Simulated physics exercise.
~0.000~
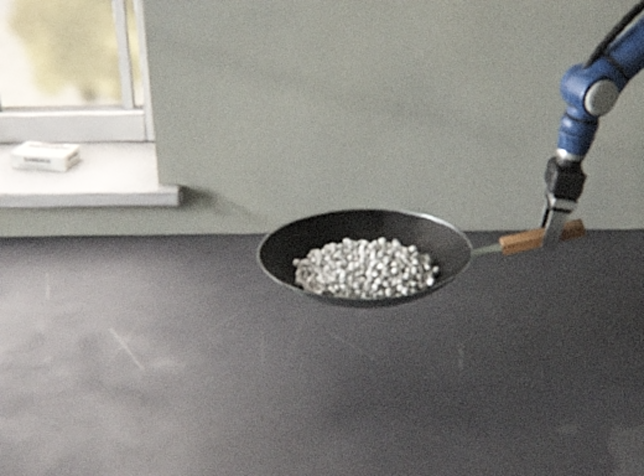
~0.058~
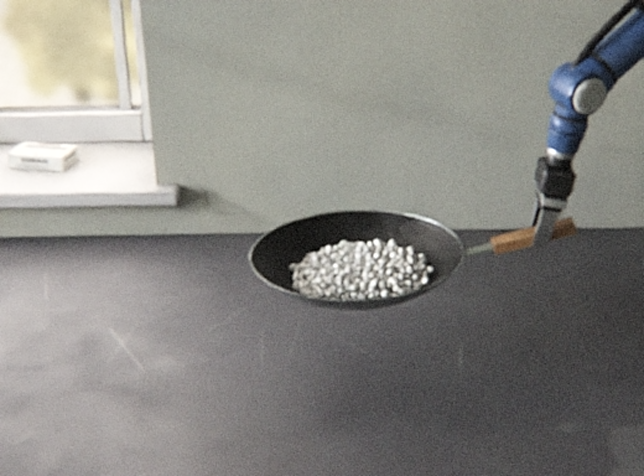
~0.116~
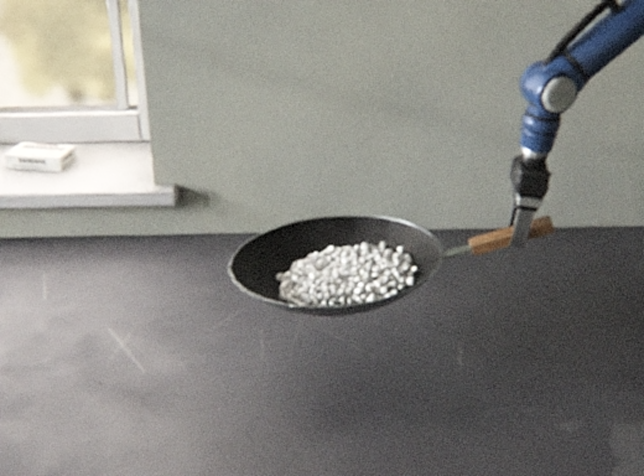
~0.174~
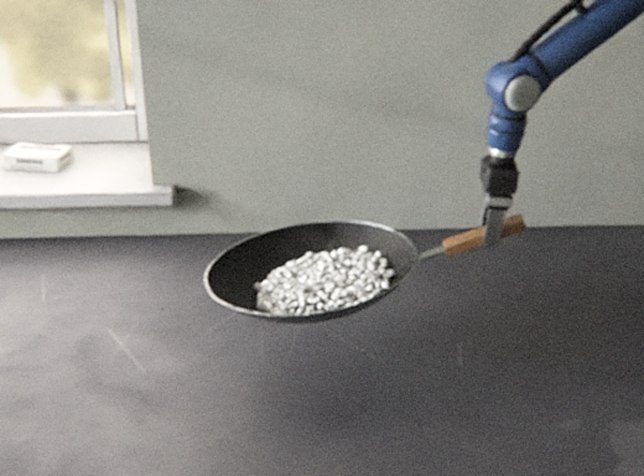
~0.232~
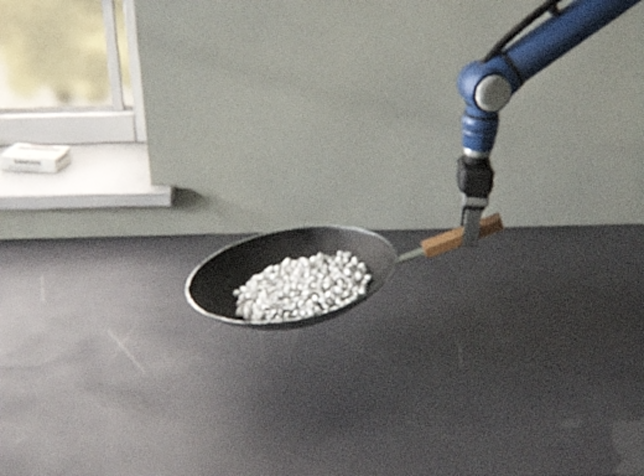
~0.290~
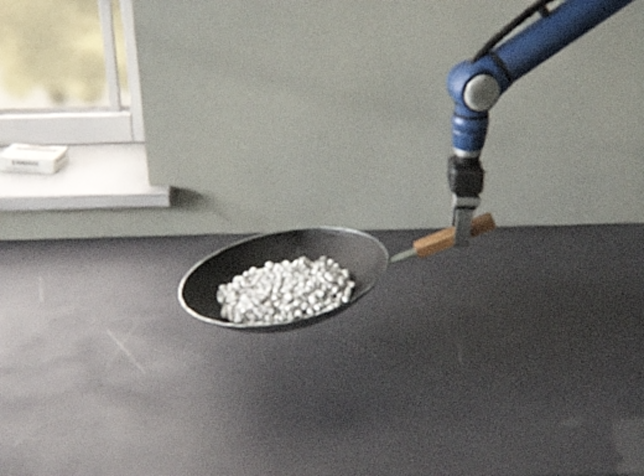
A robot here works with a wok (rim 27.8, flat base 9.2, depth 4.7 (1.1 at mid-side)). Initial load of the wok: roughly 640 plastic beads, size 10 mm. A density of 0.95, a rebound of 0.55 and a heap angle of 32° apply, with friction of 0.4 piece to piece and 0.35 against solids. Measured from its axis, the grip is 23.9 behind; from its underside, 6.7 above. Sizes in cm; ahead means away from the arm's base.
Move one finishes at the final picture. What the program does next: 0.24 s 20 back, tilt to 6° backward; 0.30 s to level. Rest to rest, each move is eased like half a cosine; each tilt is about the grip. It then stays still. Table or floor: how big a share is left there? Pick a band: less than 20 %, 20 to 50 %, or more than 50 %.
The band is less than 20 %.
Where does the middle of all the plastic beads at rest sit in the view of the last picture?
Centre at rest, last frame: Approx. (474, 265) px.
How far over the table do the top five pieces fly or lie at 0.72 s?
I'd put it near 17 cm.
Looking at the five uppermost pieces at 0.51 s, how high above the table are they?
Roughly 22 cm above the table.
After 0.51 s, tilted 6° backward, highest piece 22 above the table; 547 in the wok, 96 in flight or on a rim.
After 0.72 s, tilted 2° backward, highest piece 17 above the table; 571 in the wok, 46 on the table or floor, 26 in flight or on a rim.
After 1.03 s, level, highest piece 16 above the table; 561 in the wok, 76 on the table or floor, 6 in flight or on a rim.
After 2.08 s, level, highest piece 16 above the table; 561 in the wok, 82 on the table or floor.
In the end, 561 in the wok, 82 on the table or floor. That is 13 % on the table or floor.
